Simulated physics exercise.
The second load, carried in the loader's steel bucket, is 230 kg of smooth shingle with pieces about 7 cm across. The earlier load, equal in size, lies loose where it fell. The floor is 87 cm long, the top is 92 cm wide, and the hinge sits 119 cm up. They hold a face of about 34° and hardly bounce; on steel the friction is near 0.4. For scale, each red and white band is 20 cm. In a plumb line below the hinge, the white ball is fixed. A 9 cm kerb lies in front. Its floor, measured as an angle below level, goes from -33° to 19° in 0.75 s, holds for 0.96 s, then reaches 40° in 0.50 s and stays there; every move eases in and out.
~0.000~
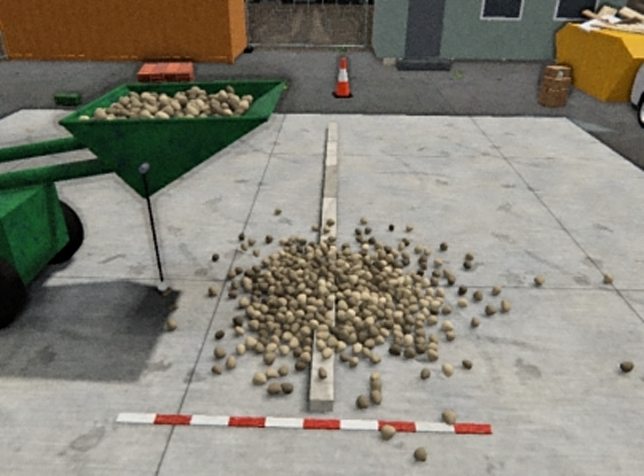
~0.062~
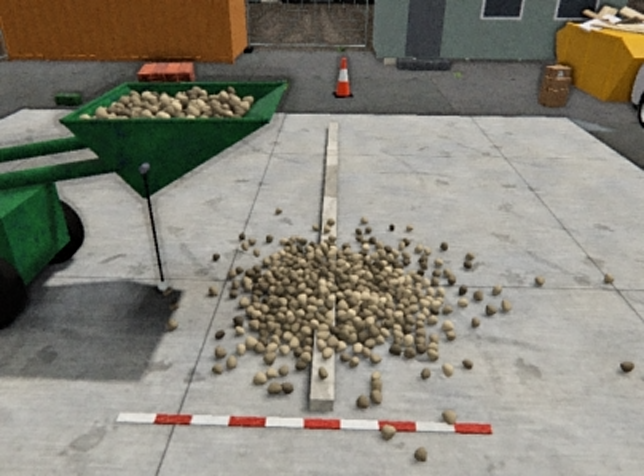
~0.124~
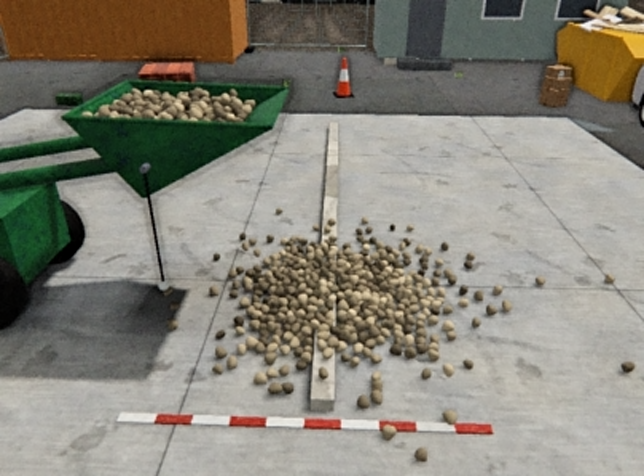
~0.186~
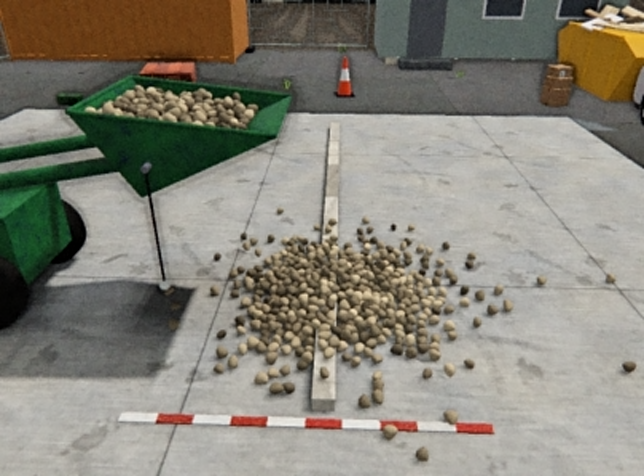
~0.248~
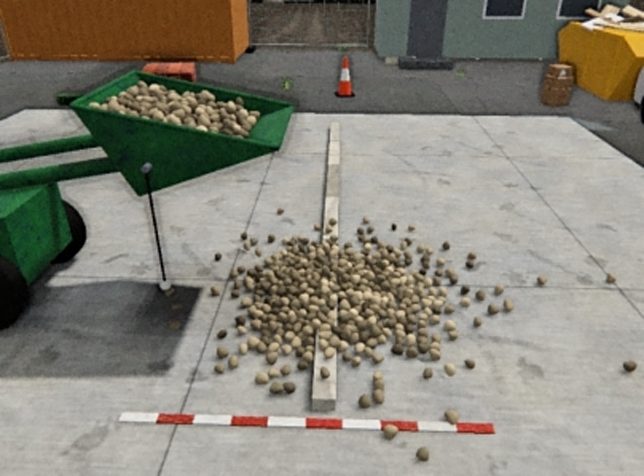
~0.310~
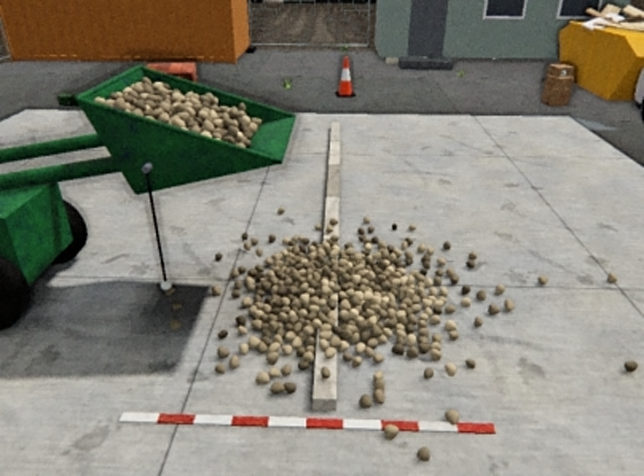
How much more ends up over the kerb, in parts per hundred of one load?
Close to 53 parts in a hundred.
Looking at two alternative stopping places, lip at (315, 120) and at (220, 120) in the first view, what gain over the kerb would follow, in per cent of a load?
85 % and 15 %.
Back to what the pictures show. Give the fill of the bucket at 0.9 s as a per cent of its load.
It holds some 100 per cent.
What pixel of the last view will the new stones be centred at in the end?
I'd say close to (340, 286).
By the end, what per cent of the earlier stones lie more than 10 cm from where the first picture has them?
The answer is about 10 per cent.
After 0.6 s the floor is at 11°; in per cent of one load, 100 in the bucket, 51 on this side of the kerb, 49 over the kerb; the foremost stones are at (538, 311).
After 0.9 s the floor is at 19°; in per cent of one load, 99 in the bucket, 51 on this side of the kerb, 49 over the kerb; the foremost stones are at (538, 311).
After 2.7 s the floor is at 40°; in per cent of one load, 0 in the bucket, 99 on this side of the kerb, 101 over the kerb; the foremost stones are at (554, 313).
After 5.1 s the floor is at 40°; in per cent of one load, 0 in the bucket, 98 on this side of the kerb, 102 over the kerb; the foremost stones are at (554, 313). Net gain over the kerb, 53.
